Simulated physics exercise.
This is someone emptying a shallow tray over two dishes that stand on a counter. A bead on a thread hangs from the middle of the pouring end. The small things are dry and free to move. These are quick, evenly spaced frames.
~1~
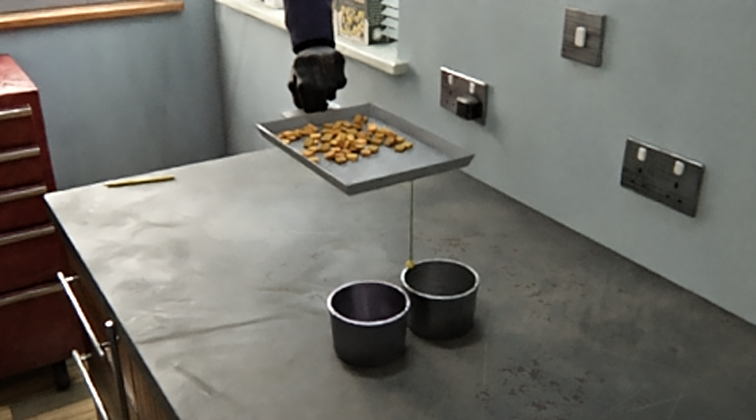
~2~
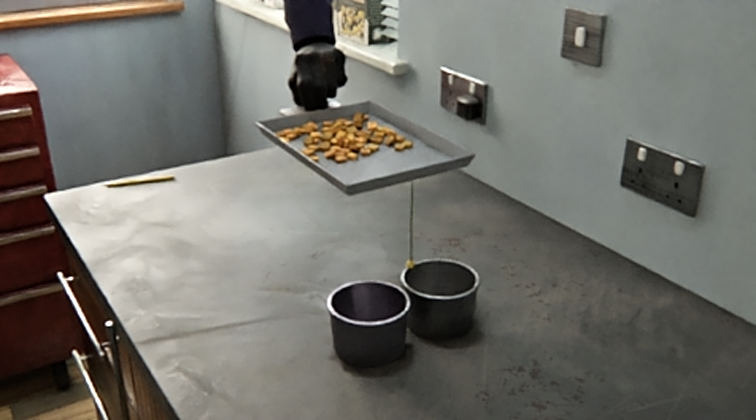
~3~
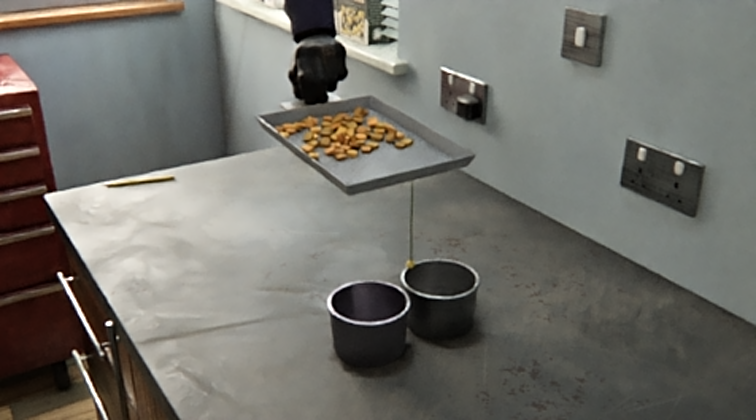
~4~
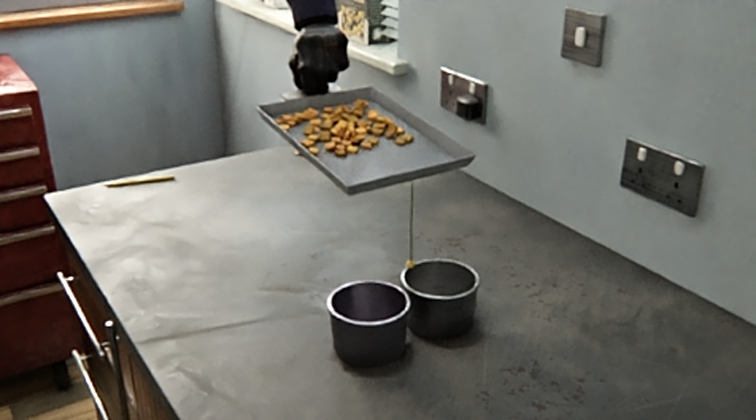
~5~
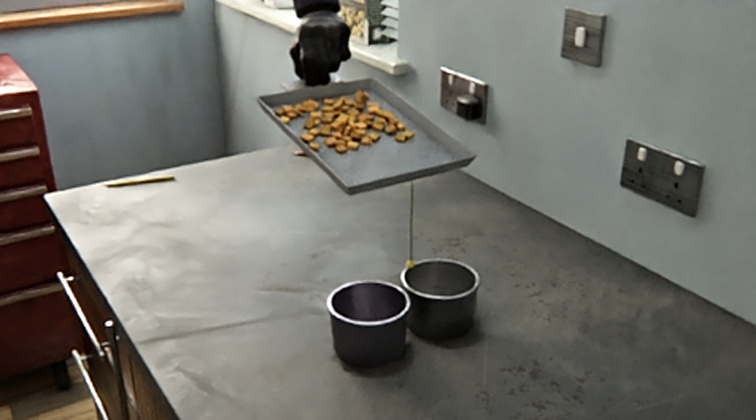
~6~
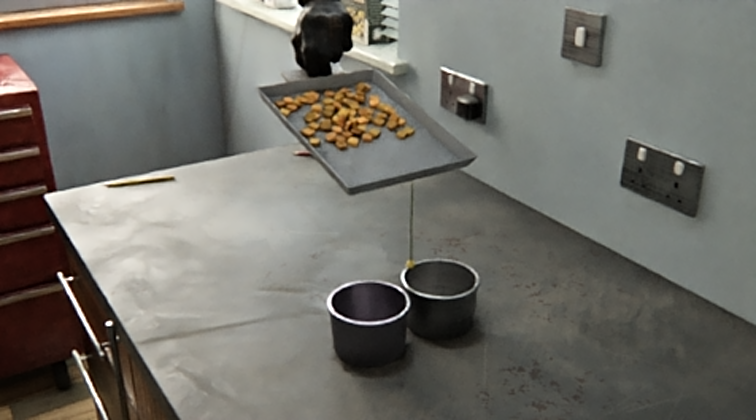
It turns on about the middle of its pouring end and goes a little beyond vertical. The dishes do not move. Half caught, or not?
They take over half between them.
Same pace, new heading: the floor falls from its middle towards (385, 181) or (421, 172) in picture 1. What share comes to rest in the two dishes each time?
In turn 90 and 70 in a hundred.
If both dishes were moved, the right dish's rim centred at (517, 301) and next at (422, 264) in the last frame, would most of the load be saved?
One: The smaller part. Two: Under half.
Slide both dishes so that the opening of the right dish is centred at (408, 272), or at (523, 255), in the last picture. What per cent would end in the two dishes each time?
The first gives 10 %, the second 40 %.
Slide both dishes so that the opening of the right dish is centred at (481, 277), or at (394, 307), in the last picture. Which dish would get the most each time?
In turn: The left dish; the right dish.
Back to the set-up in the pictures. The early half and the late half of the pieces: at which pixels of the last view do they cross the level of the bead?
Around (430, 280) and then (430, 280).
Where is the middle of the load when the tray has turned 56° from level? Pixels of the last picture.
Around (410, 168).
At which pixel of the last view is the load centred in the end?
At about (432, 328).
Soon after the last picture, tray tipped steeply; nearly all on the tray; a stray few in the air.
A little later, tray tipped right over; most on the tray; a stray few in the left dish; a small part in the right dish; a stray few outside both; a small part in the air.
Later still, tray tipped past a quarter turn; about a third in the left dish; about half in the right dish; about a quarter outside both.
At rest, tray tipped past a quarter turn; about a third in the left dish; about half in the right dish; about a quarter outside both.
